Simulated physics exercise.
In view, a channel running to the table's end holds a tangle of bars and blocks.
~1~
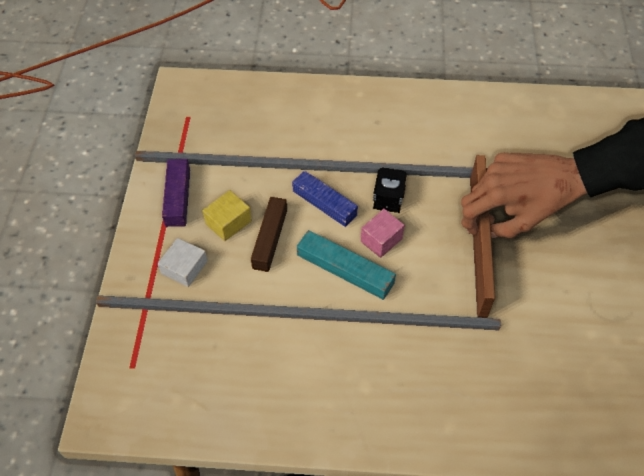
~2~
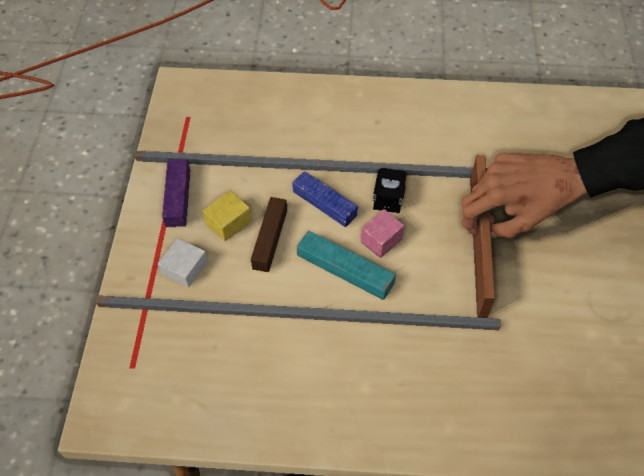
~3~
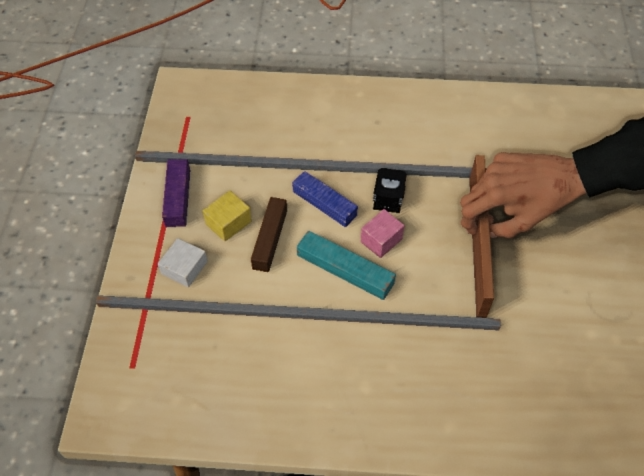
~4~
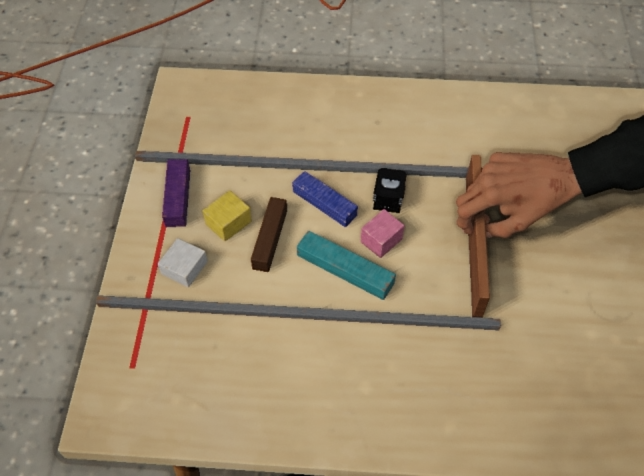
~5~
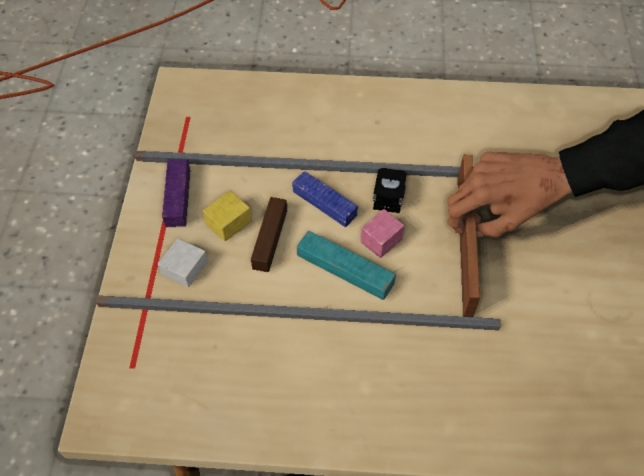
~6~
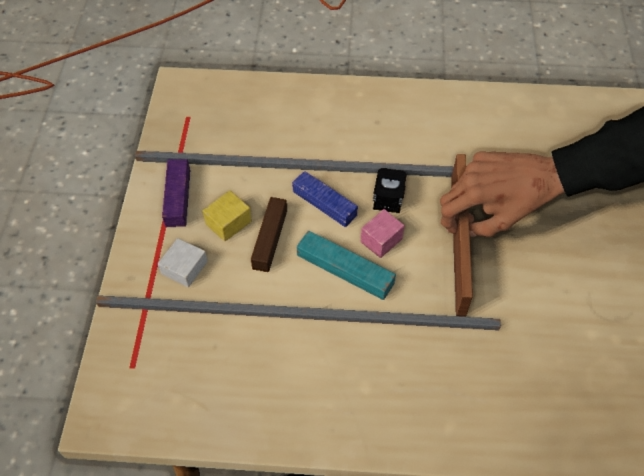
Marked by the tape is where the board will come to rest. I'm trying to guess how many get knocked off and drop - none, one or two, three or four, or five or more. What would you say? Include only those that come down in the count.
After the push, three or four have dropped.
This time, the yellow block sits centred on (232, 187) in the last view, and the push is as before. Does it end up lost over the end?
From that start it falls away.
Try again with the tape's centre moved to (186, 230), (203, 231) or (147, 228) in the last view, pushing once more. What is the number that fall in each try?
Down on the floor: 3, 1 and 6.
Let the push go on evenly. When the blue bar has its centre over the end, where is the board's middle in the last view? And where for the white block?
About (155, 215), and about (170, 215) for the other.
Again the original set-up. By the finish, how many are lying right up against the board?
That makes 3.
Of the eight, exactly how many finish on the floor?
4 in total.
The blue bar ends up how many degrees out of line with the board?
I'd say it's about 0° out of line.
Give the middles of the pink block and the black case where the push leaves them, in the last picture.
The first near (146, 230), the second near (157, 179).
Soon after, none off yet; purple bar at rest near (177, 193); white block at rest near (183, 263); yellow block moving near (220, 211).
At rest, the number that fall off is three or four; fallen, brown stick, yellow block, white block and purple bar.
